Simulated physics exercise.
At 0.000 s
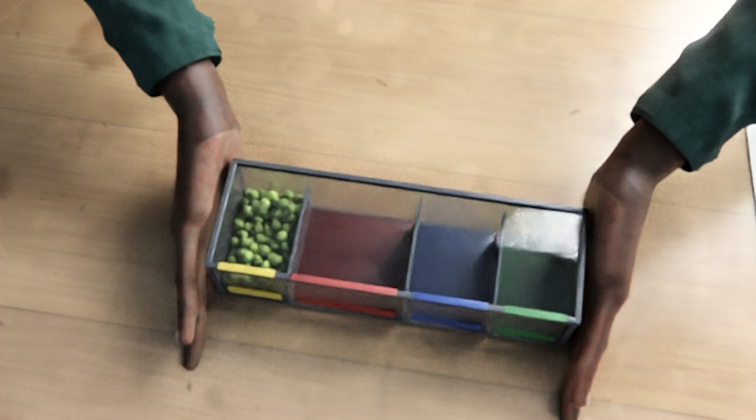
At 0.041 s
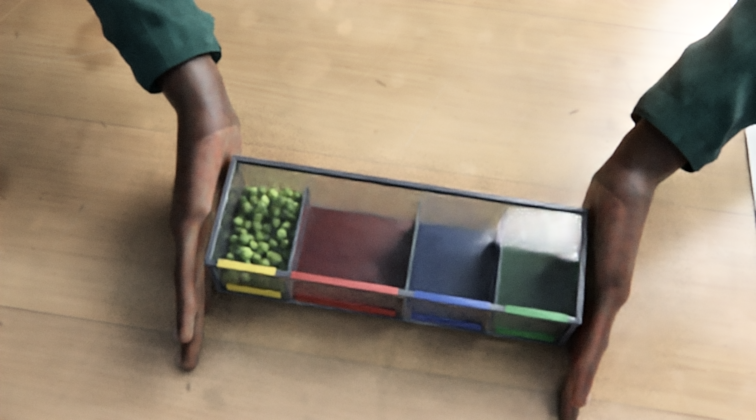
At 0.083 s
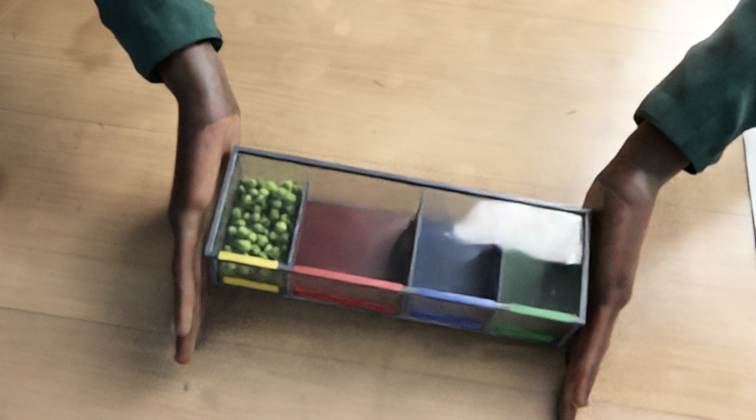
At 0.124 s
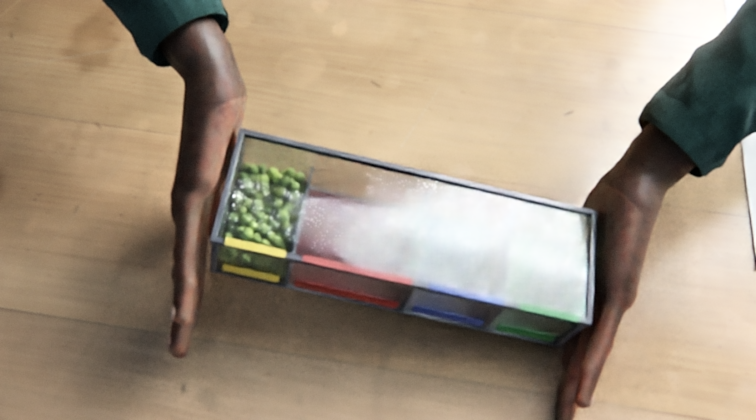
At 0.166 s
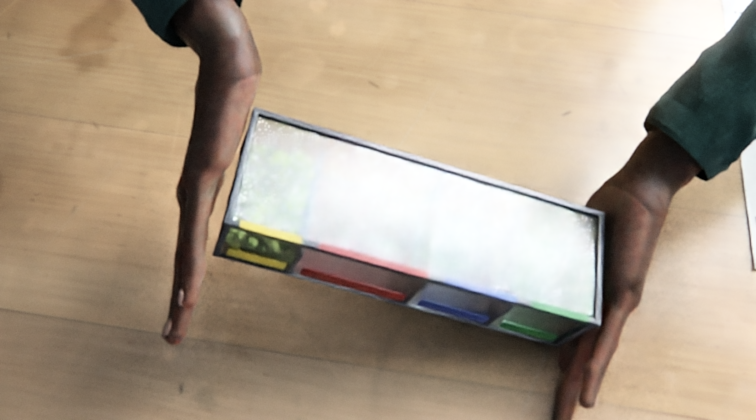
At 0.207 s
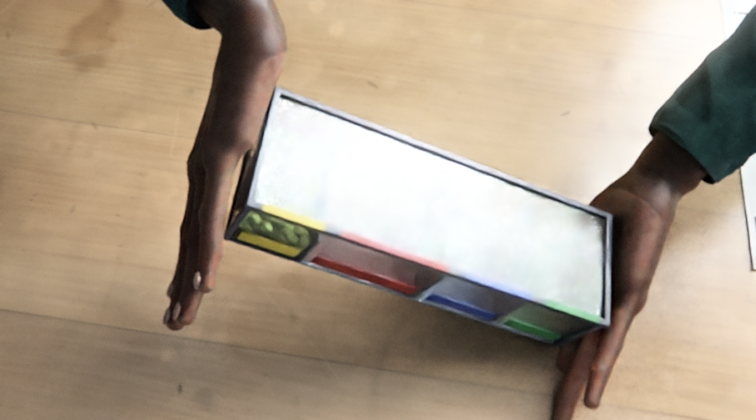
On a wooden table, two hands tilt a clear divided box of peas as glare spreads.
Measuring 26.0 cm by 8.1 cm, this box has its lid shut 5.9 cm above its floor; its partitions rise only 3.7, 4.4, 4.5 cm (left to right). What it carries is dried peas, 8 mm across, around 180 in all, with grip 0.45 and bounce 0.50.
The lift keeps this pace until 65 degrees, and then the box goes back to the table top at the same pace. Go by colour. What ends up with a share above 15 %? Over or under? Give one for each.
Red over; blue under; green under; yellow over.
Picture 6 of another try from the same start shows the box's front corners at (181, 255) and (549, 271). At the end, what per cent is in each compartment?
Red 0, blue 0, green 0, yellow 100.
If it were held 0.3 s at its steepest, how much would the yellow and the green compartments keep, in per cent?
In that case yellow keeps 60% and green keeps 0%.
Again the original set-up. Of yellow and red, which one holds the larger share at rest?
Yellow.
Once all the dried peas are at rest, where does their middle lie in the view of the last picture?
Roughly pixel (286, 241).
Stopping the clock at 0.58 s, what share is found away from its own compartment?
Value: Close to 20 %.
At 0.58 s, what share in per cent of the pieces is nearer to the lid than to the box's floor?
Something like 50 percent of the pieces.
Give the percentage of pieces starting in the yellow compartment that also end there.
60 %.
Then, at 0.58 s, tilt 62 degrees; red 20 %, yellow 80 %.
After 0.83 s, tilt 24 degrees; red 35 %, blue 5 %, yellow 60 %.
After 1.19 s, tilt 0 degrees; red 35 %, blue 5 %, yellow 60 %.
At rest (1.5 s), red 35 %, blue 5 %, green 0 %, yellow 60 %.
